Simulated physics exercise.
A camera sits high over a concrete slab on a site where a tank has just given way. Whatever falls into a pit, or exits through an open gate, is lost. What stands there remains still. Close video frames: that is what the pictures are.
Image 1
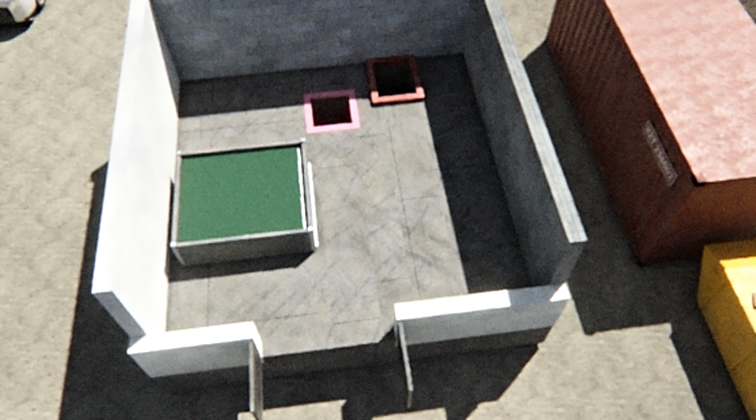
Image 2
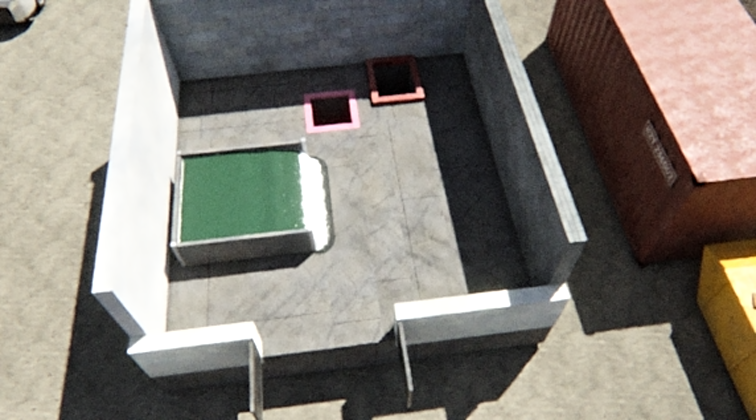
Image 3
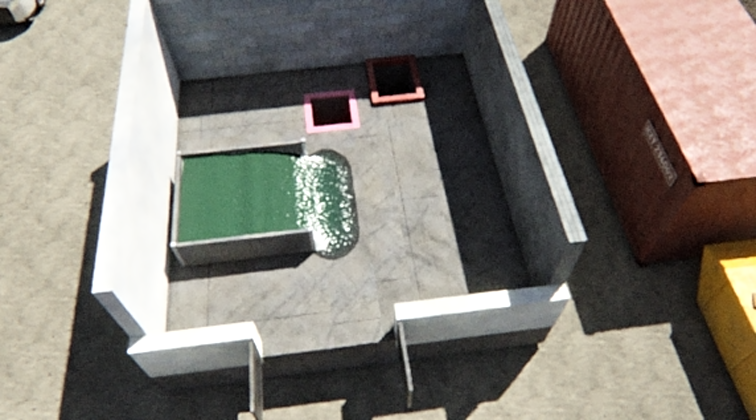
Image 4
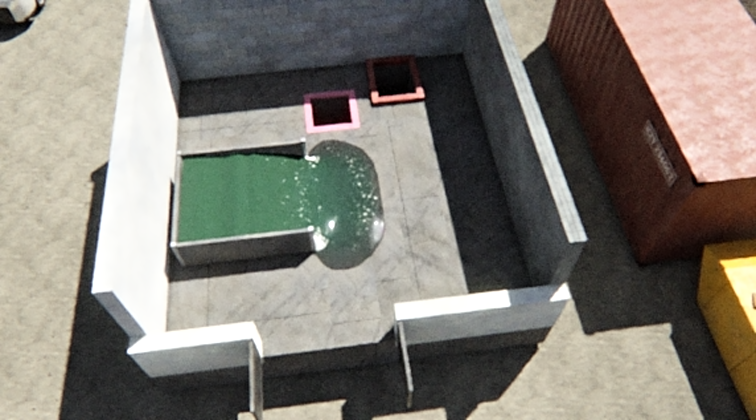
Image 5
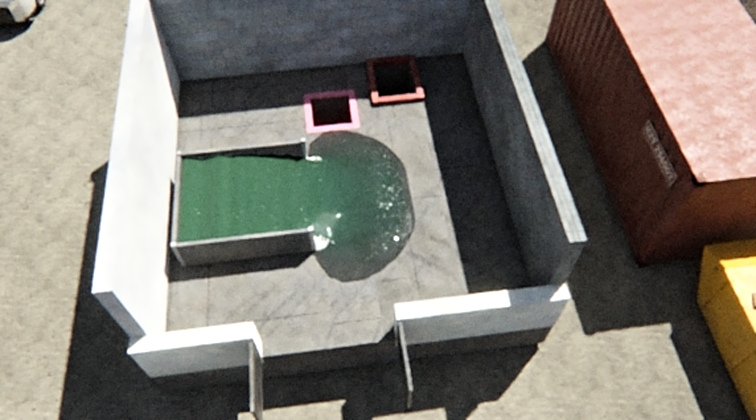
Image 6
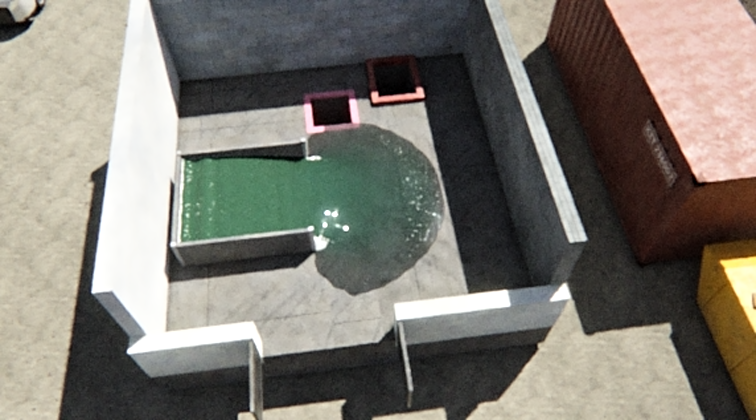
Green water bursting from the right side of a rectangular tank and spreading in a rounded sheet across a walled concrete slab.
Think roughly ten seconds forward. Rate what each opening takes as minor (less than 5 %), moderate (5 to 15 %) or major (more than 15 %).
The gate - moderate, the red pit - moderate, the pink pit - moderate.
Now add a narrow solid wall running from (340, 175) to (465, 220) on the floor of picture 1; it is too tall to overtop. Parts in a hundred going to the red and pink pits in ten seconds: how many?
I'd say the red pit takes roughly 2 %, the pink pit roughly 15 %.
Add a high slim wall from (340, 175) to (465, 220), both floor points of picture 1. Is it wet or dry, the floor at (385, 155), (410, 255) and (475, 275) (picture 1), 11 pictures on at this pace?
As the points were listed, they come out taken by the flood, taken by the flood, and finally taken by the flood.
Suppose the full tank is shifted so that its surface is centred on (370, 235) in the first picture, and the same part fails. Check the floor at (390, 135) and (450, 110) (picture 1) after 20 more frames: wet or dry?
Result, in sequence: Waterlogged; waterlogged.
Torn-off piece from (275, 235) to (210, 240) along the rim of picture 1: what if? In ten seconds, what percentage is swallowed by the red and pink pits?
Red 0 %, pink 2 %.
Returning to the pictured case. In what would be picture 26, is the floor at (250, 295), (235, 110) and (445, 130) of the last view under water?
Taking them in the order given: Spared, then spared, then swamped.
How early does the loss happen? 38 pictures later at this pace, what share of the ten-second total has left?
Around 45 % of the total, roughly.
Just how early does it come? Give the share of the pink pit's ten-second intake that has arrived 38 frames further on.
Close to 25 out of every hundred.
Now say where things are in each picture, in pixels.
The water tank at (243, 193) is whole and still, in the first picture.
The front is at (318, 251), out from the gap at (308, 198), in the second picture.
The front is at (333, 154), out from the gap at (308, 199), in the third picture.
The front is at (352, 150), out from the gap at (308, 200), in the fourth picture.
Water pours out at (308, 200) and has run to (386, 151), in the fifth picture.
Water pours out at (308, 200) and has run to (431, 173), in the sixth picture.
A moment on, water covers 45 % of the floor; the gate 0 %, the red pit 0 %, the pink pit 0 %.
Next, water covers 50 % of the floor; the gate 0 %, the red pit 0 %, the pink pit 1 %.
Then, water covers 55 % of the floor; the gate 0 %, the red pit 1 %, the pink pit 1 %.
Later, water covers 70 % of the floor; the gate 3 %, the red pit 6 %, the pink pit 3 %.
In the end, water covers 90 % of the floor; the gate 7 %, the red pit 7 %, the pink pit 12 %.
